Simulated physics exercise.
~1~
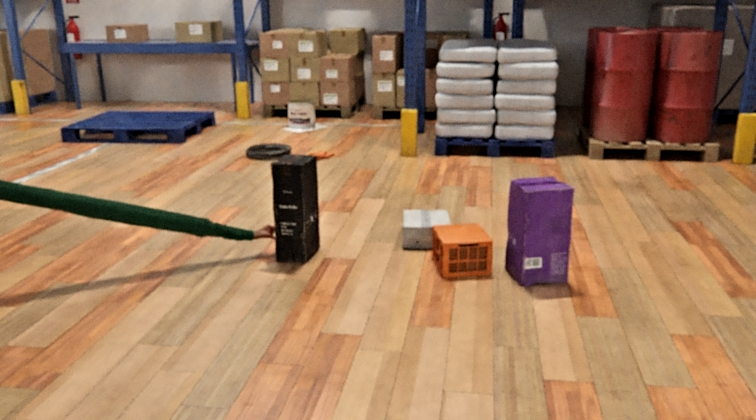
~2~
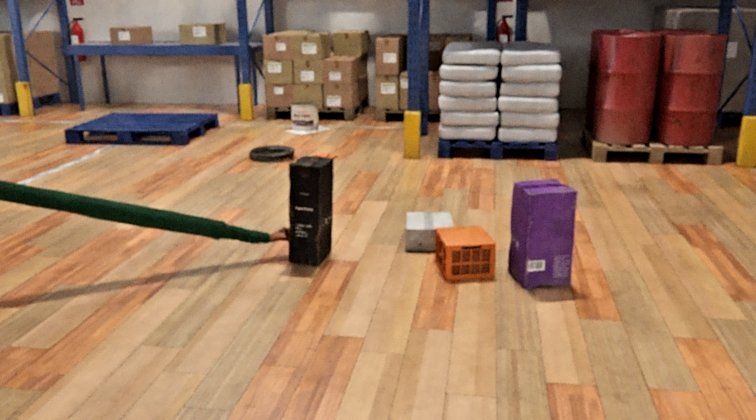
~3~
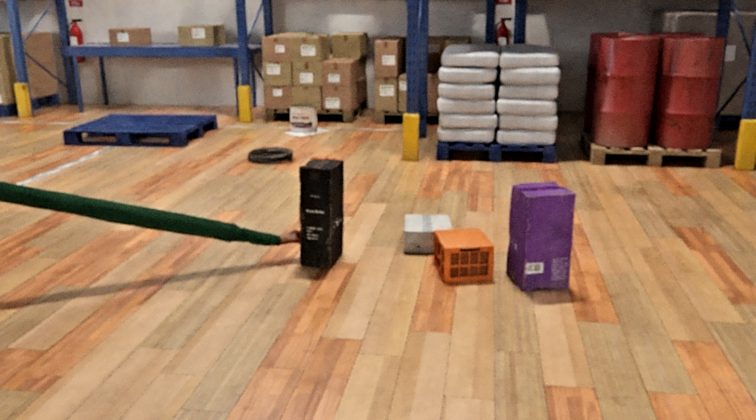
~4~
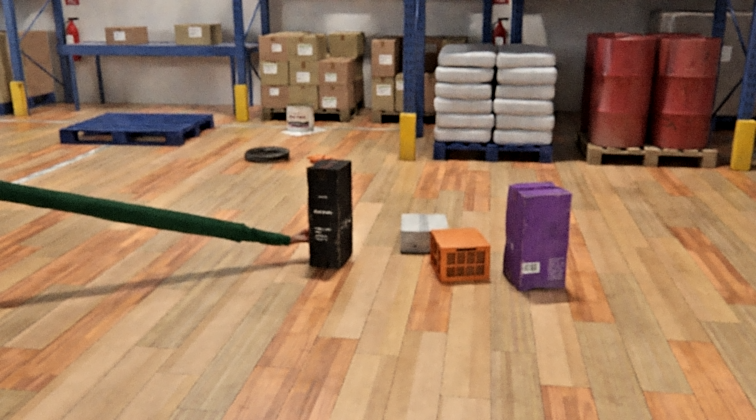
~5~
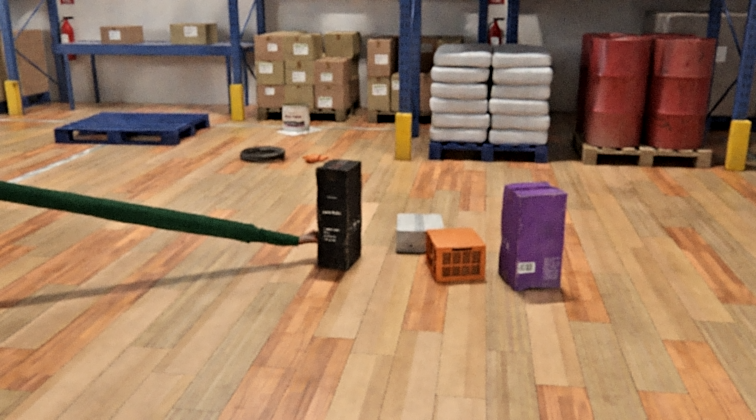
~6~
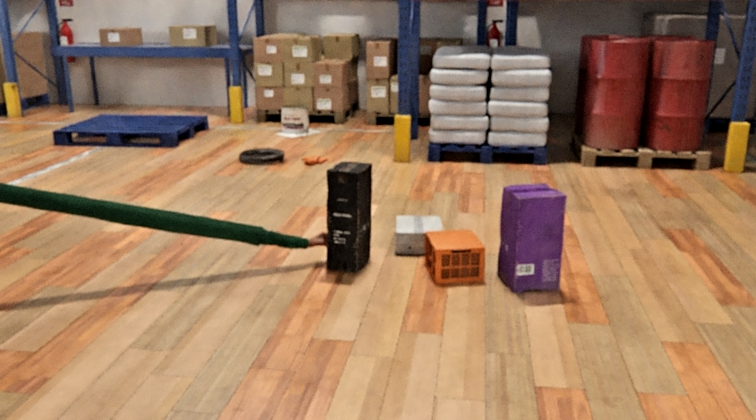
The footage shows a long green arm reaching in from the left and pushing an upright black box slowly to the right across a wooden warehouse floor, while a white parcel, orange crate and purple box stay put, and the black box ends still standing, short of them.
